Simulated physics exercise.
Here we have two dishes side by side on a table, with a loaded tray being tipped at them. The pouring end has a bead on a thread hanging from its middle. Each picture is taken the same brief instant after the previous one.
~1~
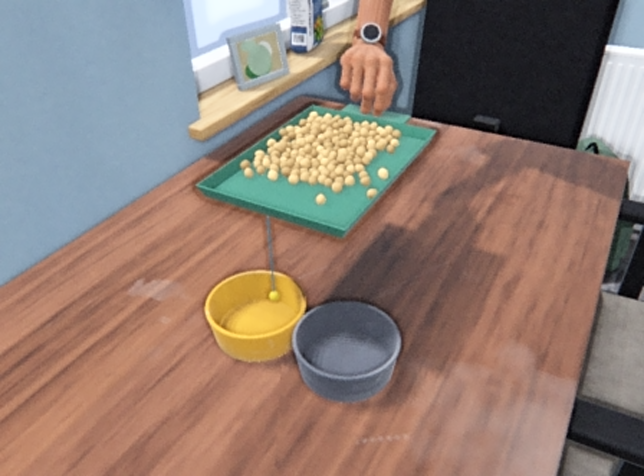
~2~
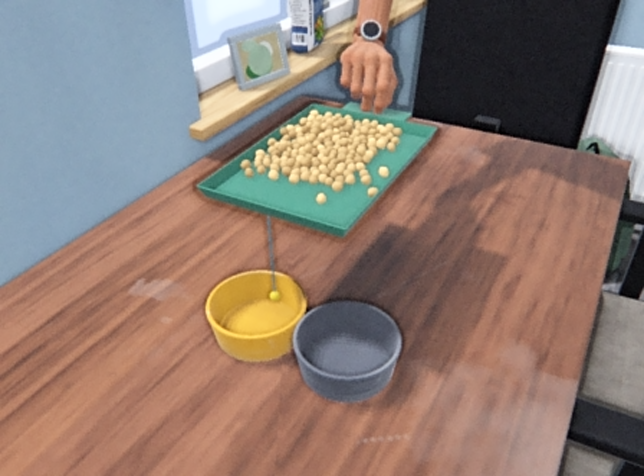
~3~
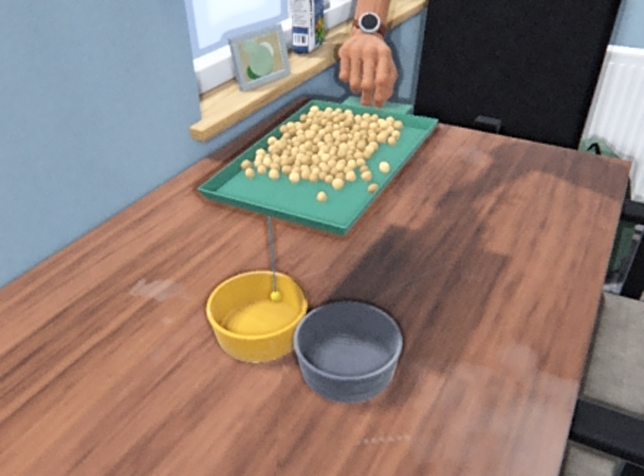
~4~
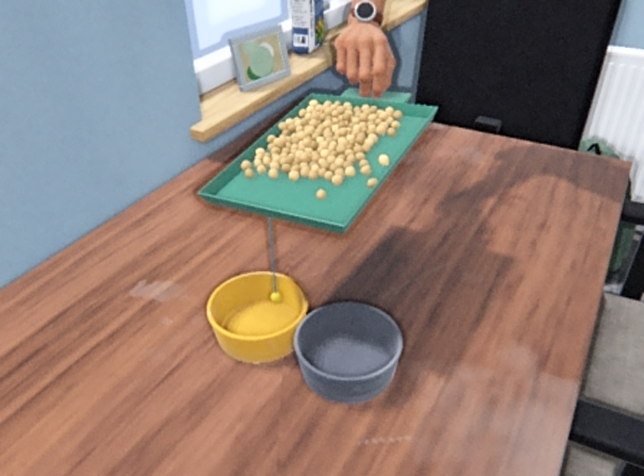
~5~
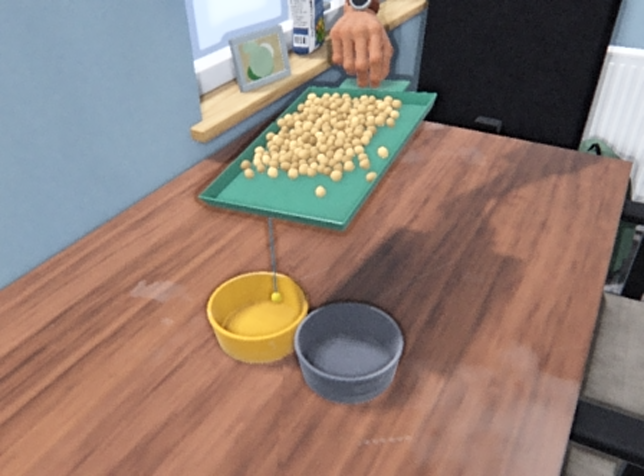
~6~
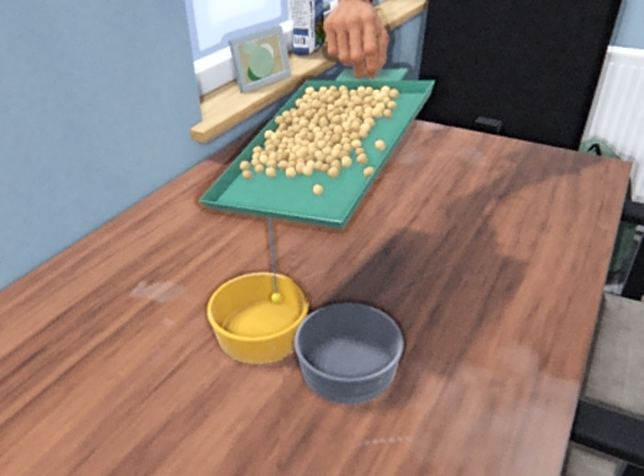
On a wooden table by a window, a hand gradually raising the far end of a green tray of chickpeas behind two bowls.
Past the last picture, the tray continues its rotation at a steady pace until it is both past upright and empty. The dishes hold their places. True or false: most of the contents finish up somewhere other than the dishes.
True.
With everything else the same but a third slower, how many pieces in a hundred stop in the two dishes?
About 40 in a hundred.
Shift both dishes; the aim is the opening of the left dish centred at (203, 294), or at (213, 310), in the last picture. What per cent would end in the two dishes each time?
Roughly 90% on the first try and 70% on the second.
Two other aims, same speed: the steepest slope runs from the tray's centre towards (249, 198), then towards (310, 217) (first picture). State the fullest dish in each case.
One gives the leftmost dish and two gives the rightmost dish.
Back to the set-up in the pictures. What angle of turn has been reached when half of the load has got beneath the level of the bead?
Somewhere around 75 degrees.
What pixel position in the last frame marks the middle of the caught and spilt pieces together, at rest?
Roughly at (206, 318).
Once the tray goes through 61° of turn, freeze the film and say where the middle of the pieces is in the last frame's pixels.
Look about (225, 203) in the last picture.
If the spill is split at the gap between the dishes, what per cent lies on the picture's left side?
Around 100 per cent, give or take.
Just after the last frame, tray tipped steeply; roughly two thirds on the tray; about a tenth in the left dish; about a tenth outside both; roughly a quarter in the air.
A moment on, tray tipped past a quarter turn; just a few on the tray; roughly a third in the left dish; roughly two thirds outside both; just a few in the air.
Further on, tray tipped past a quarter turn; roughly a third in the left dish; roughly two thirds outside both.
When it is over, tray tipped past a quarter turn; not one in the right dish; roughly a third in the left dish; roughly two thirds outside both.
